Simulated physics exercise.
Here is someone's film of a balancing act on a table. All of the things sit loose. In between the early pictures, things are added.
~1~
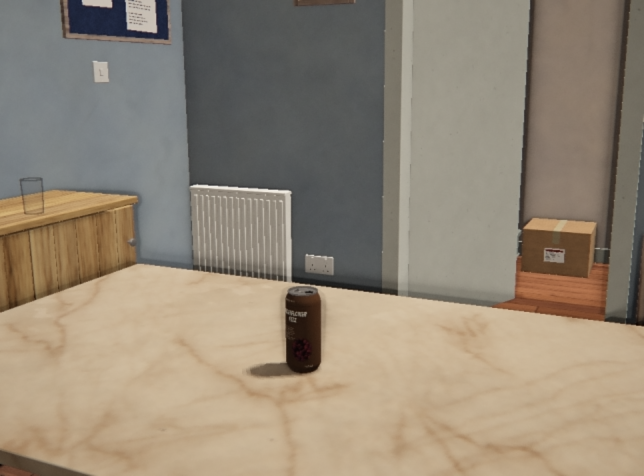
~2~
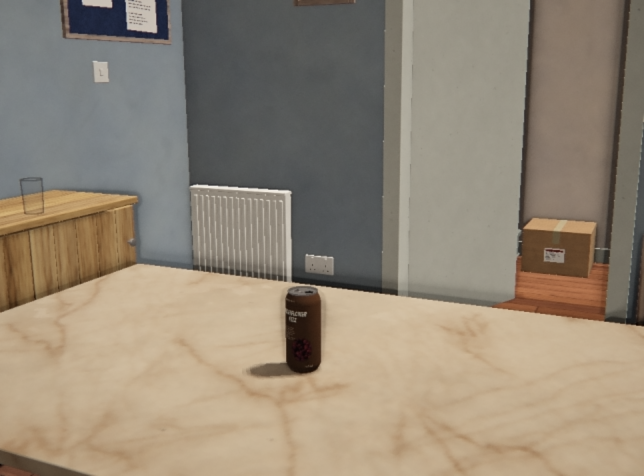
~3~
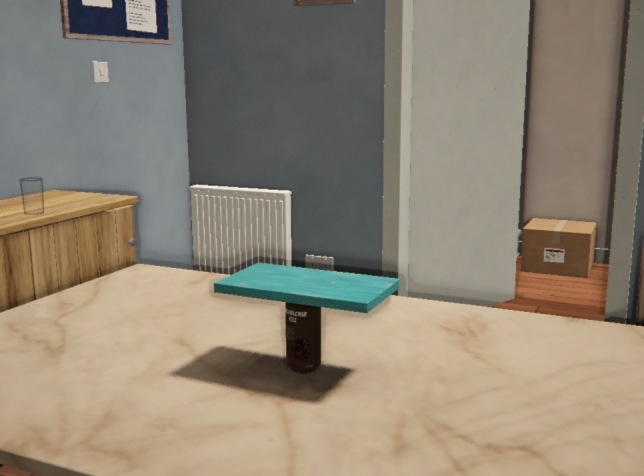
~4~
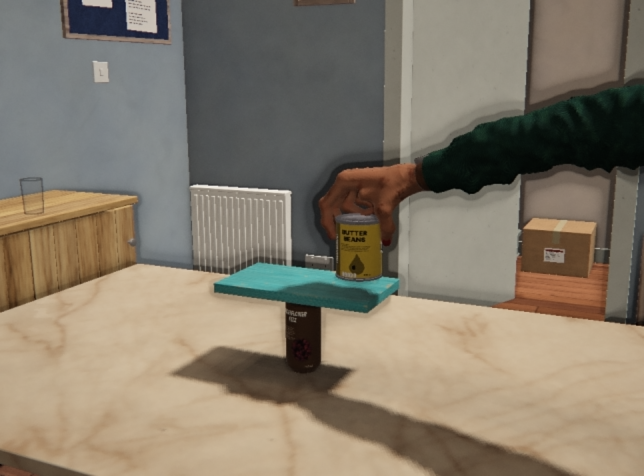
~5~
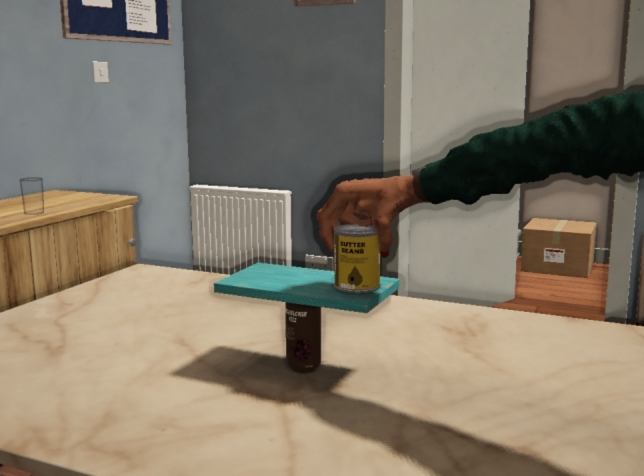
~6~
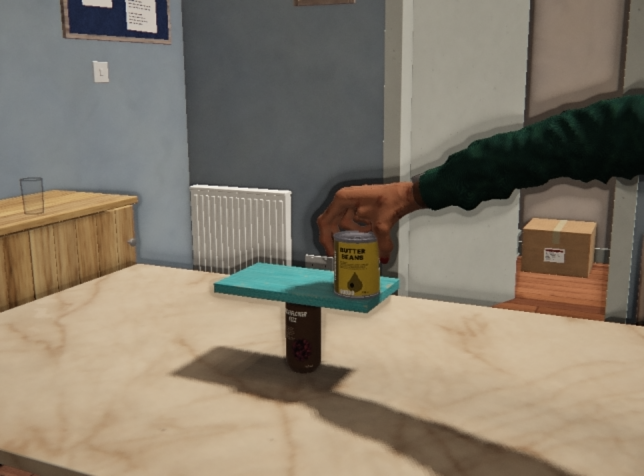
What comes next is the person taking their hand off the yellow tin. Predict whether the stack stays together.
The stack fails.
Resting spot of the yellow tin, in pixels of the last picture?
Near (456, 396).
Then, 0.40 s past the last view, yellow tin now fallen; turquoise board rocked 54° from its first pose.
Then, 0.60 s past the last view, turquoise board now fallen.
Finally, fallen, turquoise board and yellow tin; brown can still in place. Final places as the last picture's camera would see them, yellow tin near (456, 396). The stack comes apart.
